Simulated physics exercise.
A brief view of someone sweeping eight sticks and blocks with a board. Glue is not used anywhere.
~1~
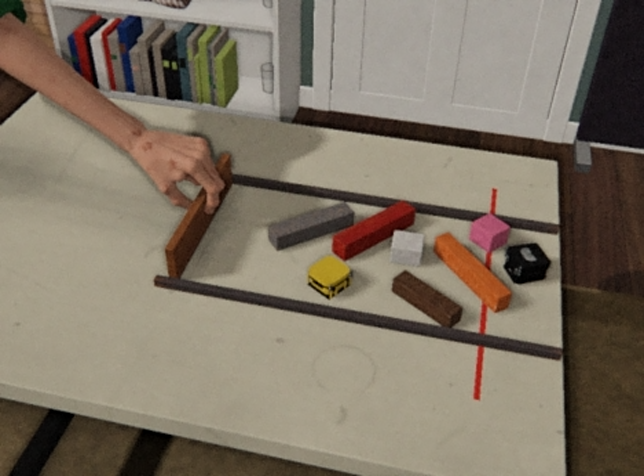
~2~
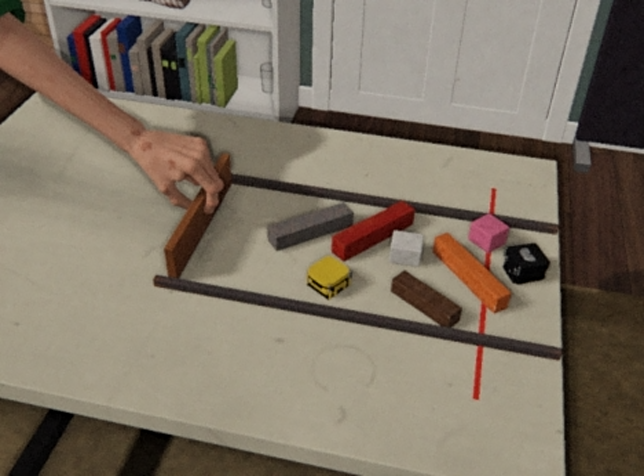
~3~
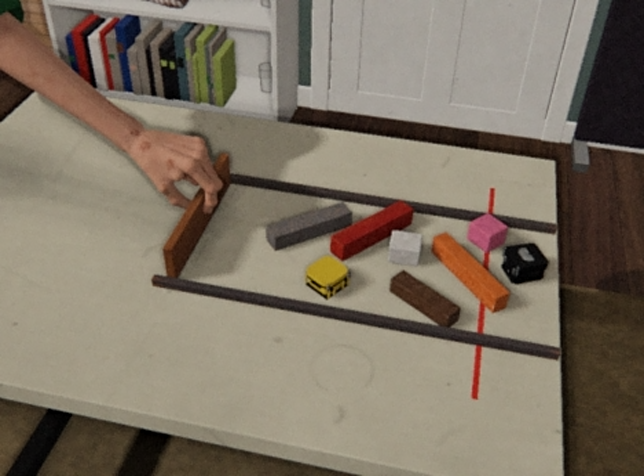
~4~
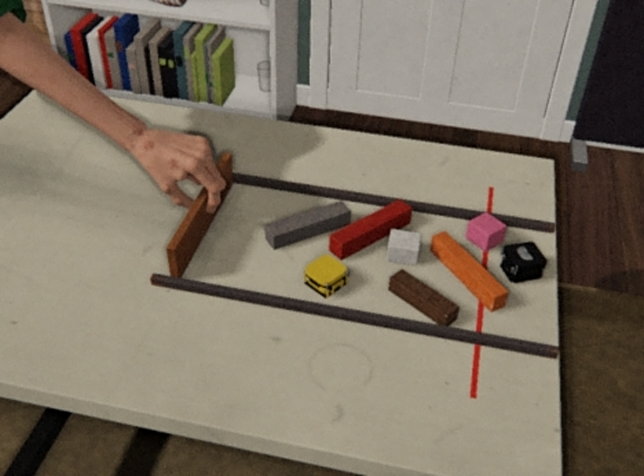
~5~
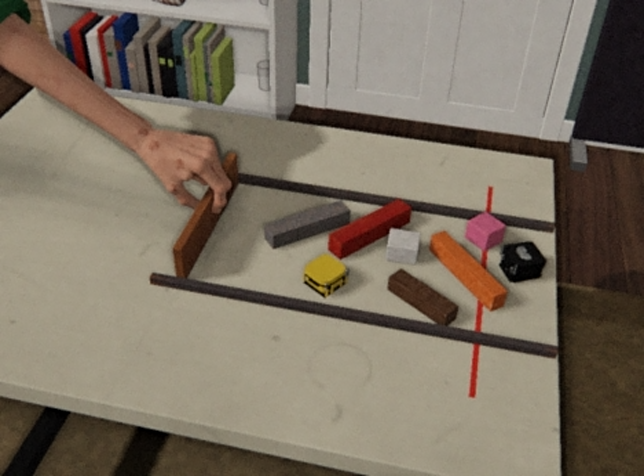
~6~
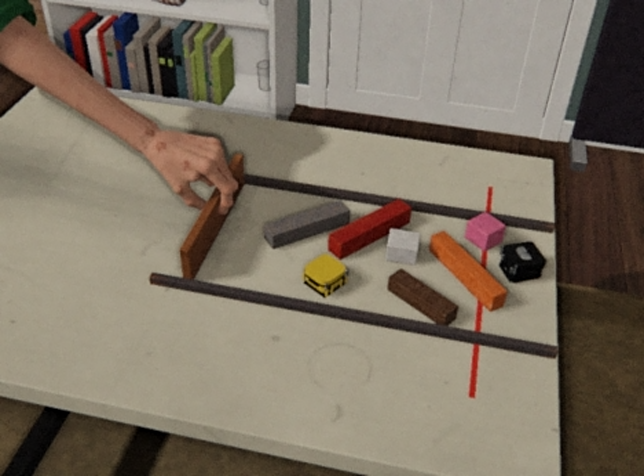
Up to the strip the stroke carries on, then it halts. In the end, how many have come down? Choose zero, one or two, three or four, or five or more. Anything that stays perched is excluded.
By the end, one or two have come down.
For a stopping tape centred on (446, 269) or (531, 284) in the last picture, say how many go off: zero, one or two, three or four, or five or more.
Place by place: Zero, then more than four.
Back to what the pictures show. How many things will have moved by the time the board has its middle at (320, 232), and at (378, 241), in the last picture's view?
First position 3; second position 6.
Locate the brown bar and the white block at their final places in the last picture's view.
Around (546, 320), then around (543, 273).
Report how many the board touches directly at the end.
In contact: 2.
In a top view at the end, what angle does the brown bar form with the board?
It comes to around 40 degrees.
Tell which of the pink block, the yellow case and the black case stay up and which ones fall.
In short, the pink block hangs on, the yellow case hangs on, the black case goes off the edge.
A little later, none off yet; black case at rest near (522, 263); pink block at rest near (485, 232); orange bar at rest near (466, 270).
Next, none off yet; black case at rest near (522, 263); pink block at rest near (485, 232); orange bar at rest near (469, 269).
Later still, none off yet; black case shifted a little near (543, 267); pink block shifted about its own width near (504, 227); orange bar shifted a little near (515, 274).
When it is over, the number that fall off is one or two; down, orange bar and black case.
